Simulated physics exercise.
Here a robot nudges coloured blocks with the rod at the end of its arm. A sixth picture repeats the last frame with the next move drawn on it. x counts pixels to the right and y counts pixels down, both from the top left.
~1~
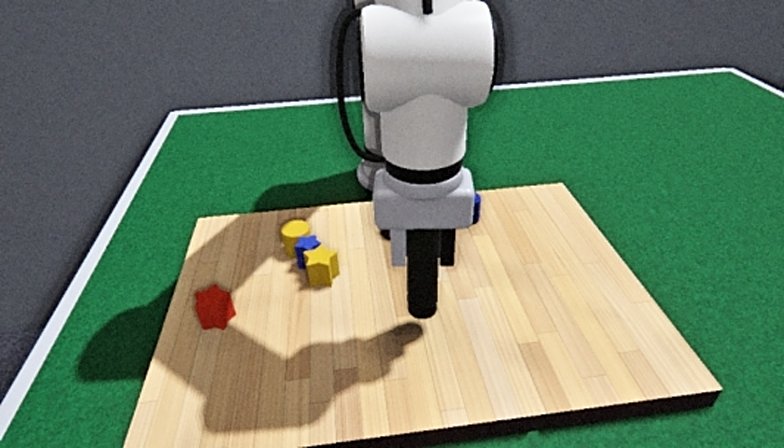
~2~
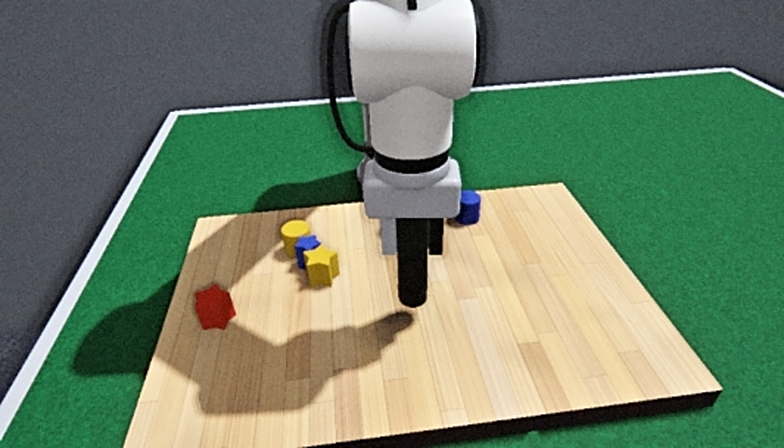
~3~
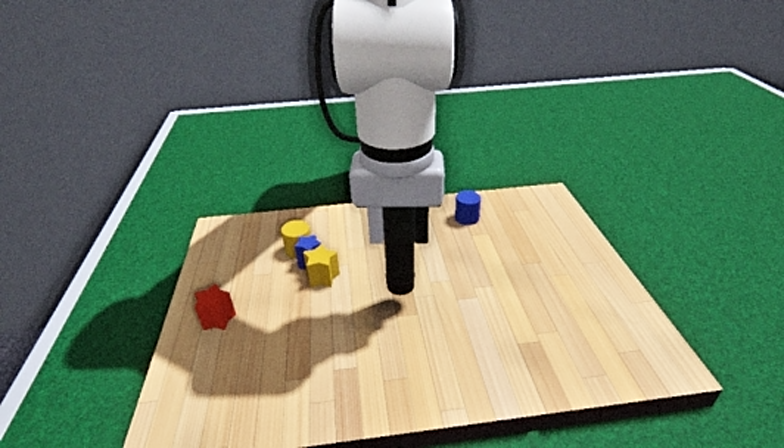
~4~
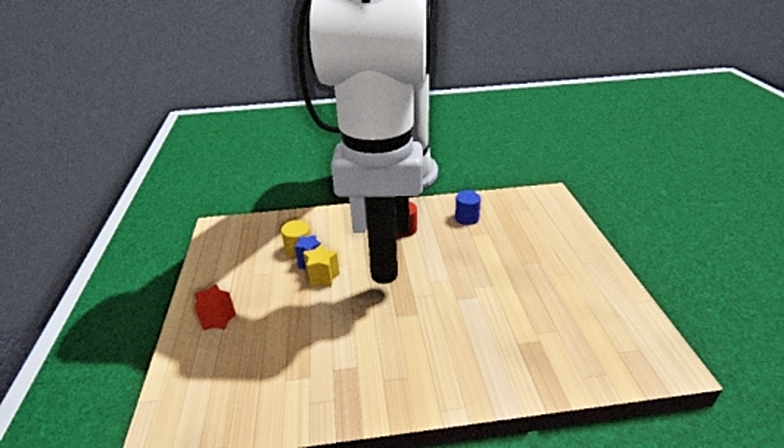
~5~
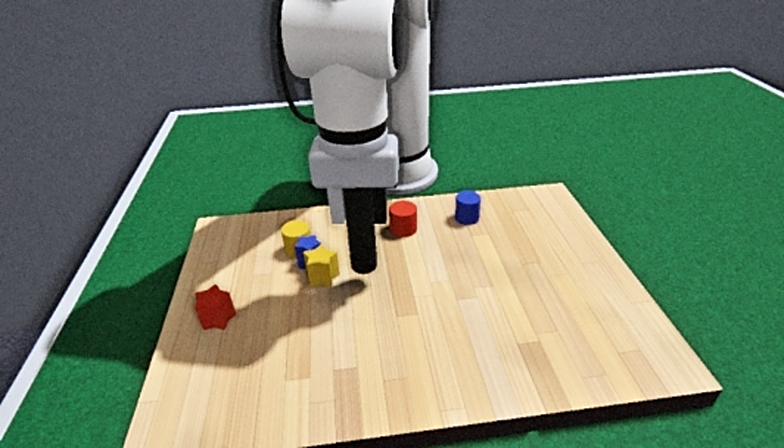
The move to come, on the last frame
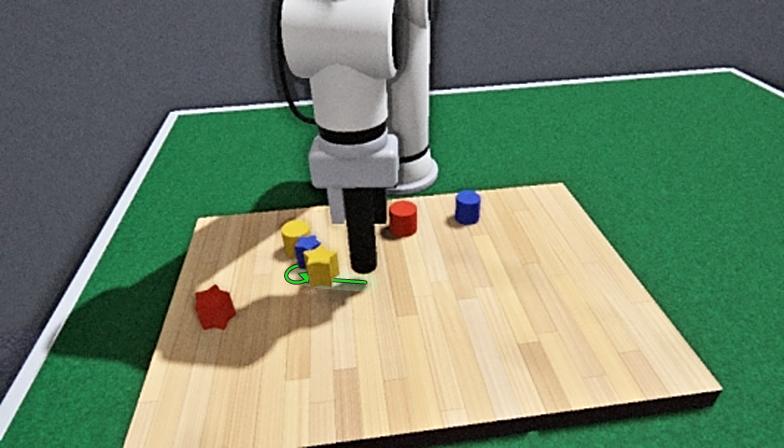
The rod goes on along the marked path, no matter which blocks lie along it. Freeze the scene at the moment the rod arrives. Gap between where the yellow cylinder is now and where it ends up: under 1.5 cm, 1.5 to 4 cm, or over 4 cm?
Between 1.5 and 4 cm.
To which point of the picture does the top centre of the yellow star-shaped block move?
The middle of its top is at (270, 252).
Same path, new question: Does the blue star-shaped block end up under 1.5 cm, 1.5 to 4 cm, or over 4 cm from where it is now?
It is going to finish beyond 4 cm from where it is now.
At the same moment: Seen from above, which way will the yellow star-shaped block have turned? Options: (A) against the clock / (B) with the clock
The one that fits is A, against the clock.
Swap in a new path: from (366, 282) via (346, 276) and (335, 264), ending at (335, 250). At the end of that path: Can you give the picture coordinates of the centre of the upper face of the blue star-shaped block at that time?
Around (293, 241).
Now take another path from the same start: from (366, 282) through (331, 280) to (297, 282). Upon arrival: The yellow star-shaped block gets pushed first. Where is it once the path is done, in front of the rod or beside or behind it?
My prediction: In front.
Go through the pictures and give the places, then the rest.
The first frame shows rod tip at (422, 310); block tops, yellow cylinder at (295, 228); blue star-shaped block at (308, 241); yellow star-shaped block at (320, 255).
The second frame shows rod at (413, 298); blocks unchanged.
The third frame shows rod at (401, 287); blocks unchanged.
The fourth frame shows rod at (384, 276); blocks unchanged.
The fifth frame shows rod at (364, 266); yellow cylinder at (295, 228); blue star-shaped block at (308, 241); yellow star-shaped block at (320, 255).
Path on the board, from (366, 282) by way of (331, 280) to (299, 274).
The first path, step by step. Halfway along, rod at (328, 264); yellow cylinder at (291, 225); blue star-shaped block at (297, 240); yellow star-shaped block at (304, 254).
At the end, rod at (296, 258); yellow cylinder at (288, 222); blue star-shaped block at (271, 236), turned 50° clockwise; yellow star-shaped block at (270, 252), turned 20° anticlockwise.
